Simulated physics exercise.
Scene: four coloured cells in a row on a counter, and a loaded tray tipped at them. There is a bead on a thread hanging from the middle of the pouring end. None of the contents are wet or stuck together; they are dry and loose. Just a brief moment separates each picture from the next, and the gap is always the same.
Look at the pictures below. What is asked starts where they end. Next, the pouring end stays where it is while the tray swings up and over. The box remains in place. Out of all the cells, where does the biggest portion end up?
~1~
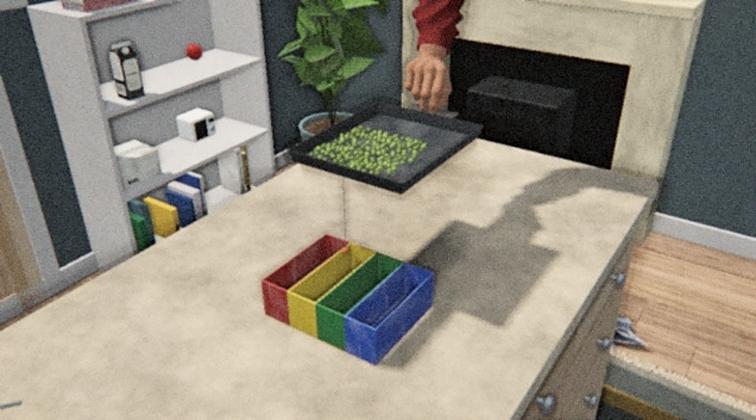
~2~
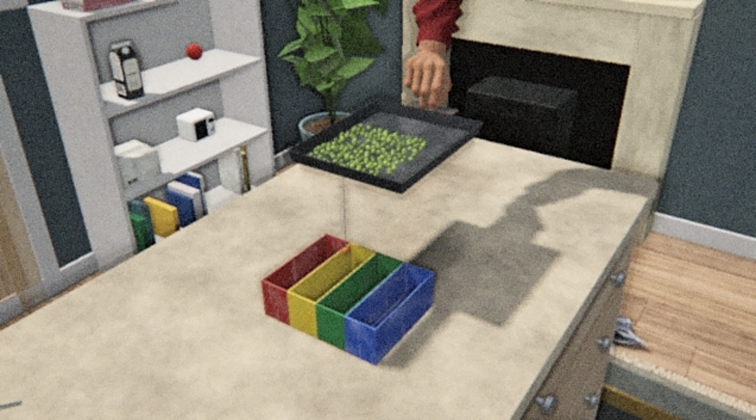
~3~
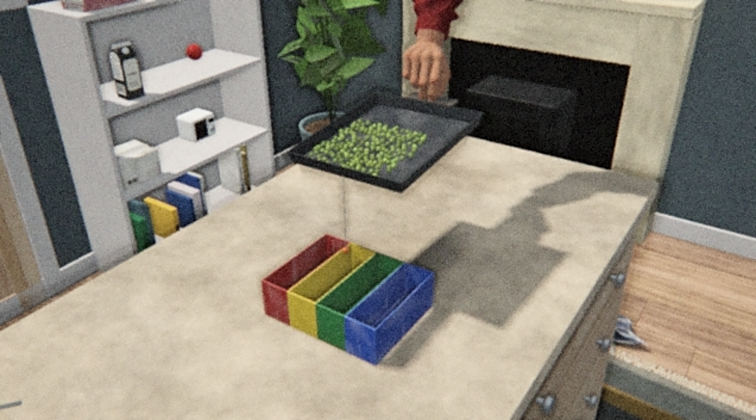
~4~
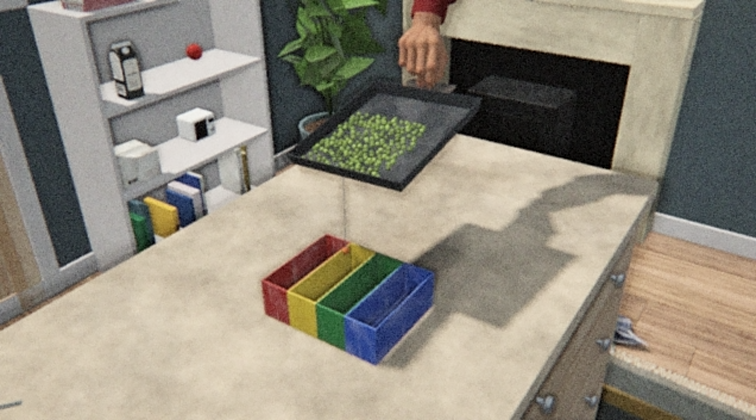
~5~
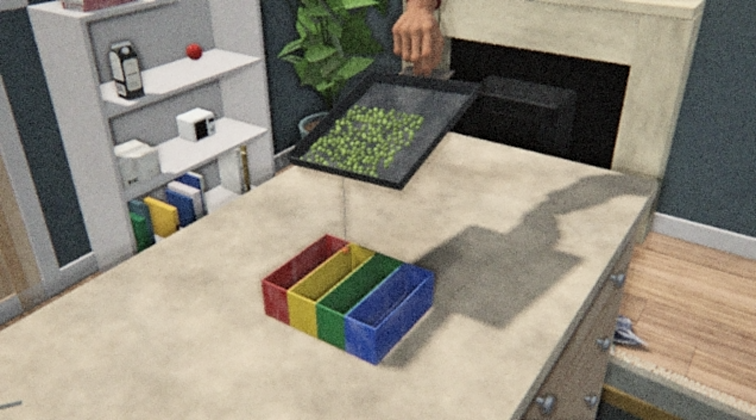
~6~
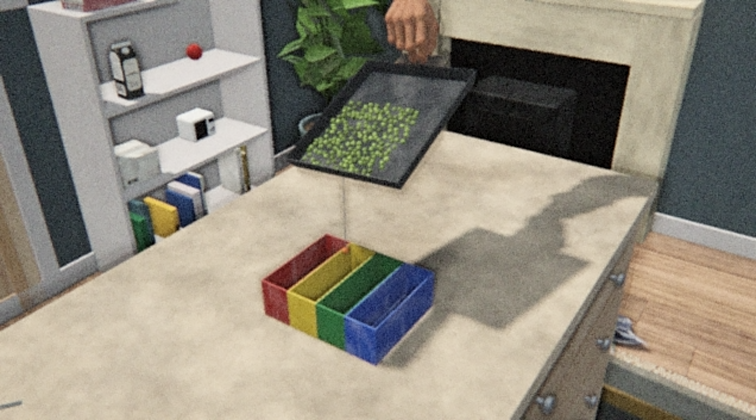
In the red cell.
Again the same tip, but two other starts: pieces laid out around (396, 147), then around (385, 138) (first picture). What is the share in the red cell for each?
Roughly 30 per cent, and 30 per cent.
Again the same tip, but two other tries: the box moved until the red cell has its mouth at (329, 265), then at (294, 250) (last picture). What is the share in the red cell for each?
20, then 60 %.
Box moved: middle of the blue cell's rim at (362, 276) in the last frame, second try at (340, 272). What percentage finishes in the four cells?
Result, in turn: 100 %, 100 %.
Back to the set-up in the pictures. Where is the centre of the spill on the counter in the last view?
Somewhere about (258, 283), I'd say.
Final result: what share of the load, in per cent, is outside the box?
50 per cent.
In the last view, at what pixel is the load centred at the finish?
Close to (283, 294) in the last view.
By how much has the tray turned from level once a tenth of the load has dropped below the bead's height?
Roughly 85°.
Soon, tray tipped steeply; nearly all on the tray; a stray few in the red cell; a small part falling or outside the box.
A while on, tray tipped past a quarter turn; a small part on the tray; about a quarter in the red cell; a small part in the yellow cell; a stray few in the green cell; about two thirds falling or outside the box.
Towards the end, tray tipped past a quarter turn; about a third in the red cell; a small part in the yellow cell; a stray few in the green cell; about half falling or outside the box.
Finally, tray tipped past a quarter turn; about a third in the red cell; a small part in the yellow cell; a stray few in the green cell; none in the blue cell; about half outside the box.
